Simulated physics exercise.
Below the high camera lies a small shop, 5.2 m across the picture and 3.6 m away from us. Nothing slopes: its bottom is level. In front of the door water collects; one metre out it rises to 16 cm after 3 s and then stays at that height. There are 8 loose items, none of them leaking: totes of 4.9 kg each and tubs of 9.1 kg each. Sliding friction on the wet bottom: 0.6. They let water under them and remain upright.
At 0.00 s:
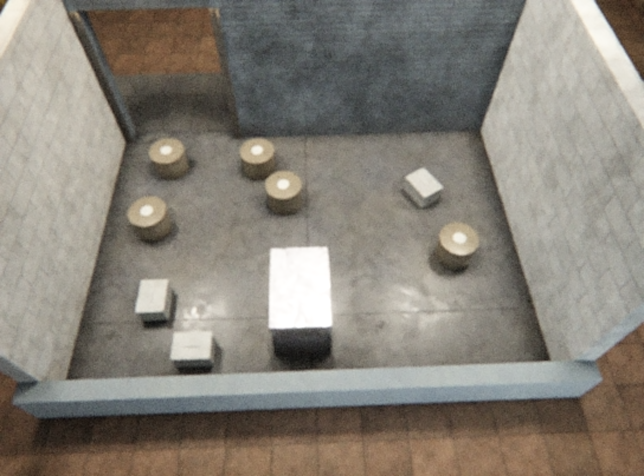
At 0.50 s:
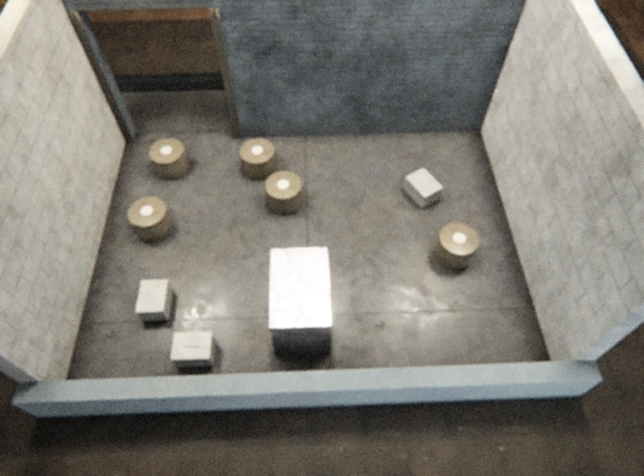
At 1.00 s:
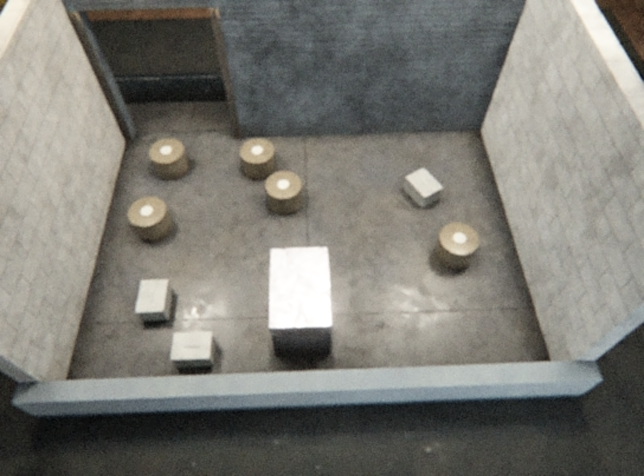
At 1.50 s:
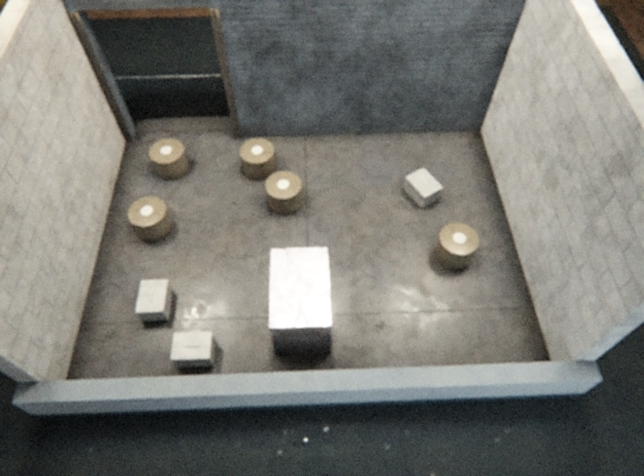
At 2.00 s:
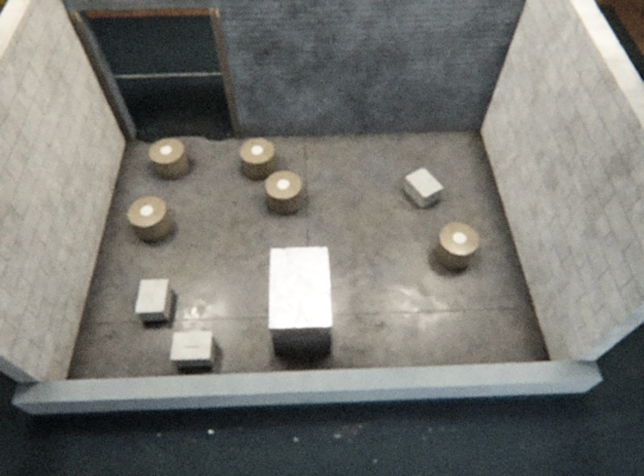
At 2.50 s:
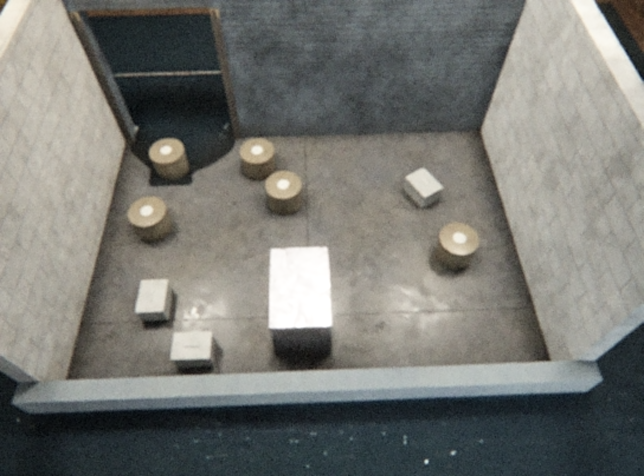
Dark water gathers outside the small shop, then spreads through the doorway onto the floor.
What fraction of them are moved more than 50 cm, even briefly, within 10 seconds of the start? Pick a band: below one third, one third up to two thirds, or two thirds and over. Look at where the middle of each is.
The share is one third up to two thirds.
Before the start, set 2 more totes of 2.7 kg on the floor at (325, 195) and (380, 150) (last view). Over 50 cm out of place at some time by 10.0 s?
Note: Item 1 below threshold; item 2 below threshold.
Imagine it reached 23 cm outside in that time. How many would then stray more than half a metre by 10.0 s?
The answer would then be 5.
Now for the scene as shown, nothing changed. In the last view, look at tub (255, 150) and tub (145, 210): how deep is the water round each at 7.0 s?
Roughly 2 and 6 cm.
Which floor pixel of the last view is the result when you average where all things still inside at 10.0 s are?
Roughly at (285, 261).
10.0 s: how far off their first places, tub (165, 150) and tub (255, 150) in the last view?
250 cm and 0 cm respectively.
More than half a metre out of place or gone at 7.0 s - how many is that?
It comes to 2.
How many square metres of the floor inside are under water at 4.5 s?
I'd put it close to 5.5 m2.
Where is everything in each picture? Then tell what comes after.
A tote at (192, 345), on the bottom; a tote at (424, 182) rests on the ground; water covers 0.0 m2; 0 of 8 have shifted, in the first picture.
A tote at (192, 345) rests on the ground; a tote at (424, 182), on the bottom; water covers 0.0 m2; 0 of 8 have shifted, in the second picture.
A tote at (192, 345) rests on the ground; a tote at (424, 182), on the bottom; water covers 0.0 m2; 0 of 8 have shifted, in the third picture.
A tote at (192, 345), on the bottom; a tote at (424, 182), on the bottom; water covers 0.0 m2; 0 of 8 have shifted, in the fourth picture.
A tote at (192, 345), on the bottom; a tote at (424, 182) rests on the ground; 0.0 m2 under water; 0 of 8 have shifted, in the fifth picture.
A tote at (192, 345), on the bottom; a tote at (424, 182) rests on the ground; 0.6 m2 under water; 0 of 8 have shifted, in the sixth picture.
After 3.5 s 0 of 8 are over 50 cm from their spots; 0 afloat.
After 4.5 s 1 of 8 are over 50 cm from their spots; 0 afloat.
After 7.0 s 2 of 8 are over 50 cm from their spots; 3 afloat.
After 10.0 s 3 of 8 are over 50 cm from their spots, and 3 have been at some point; 4 afloat.
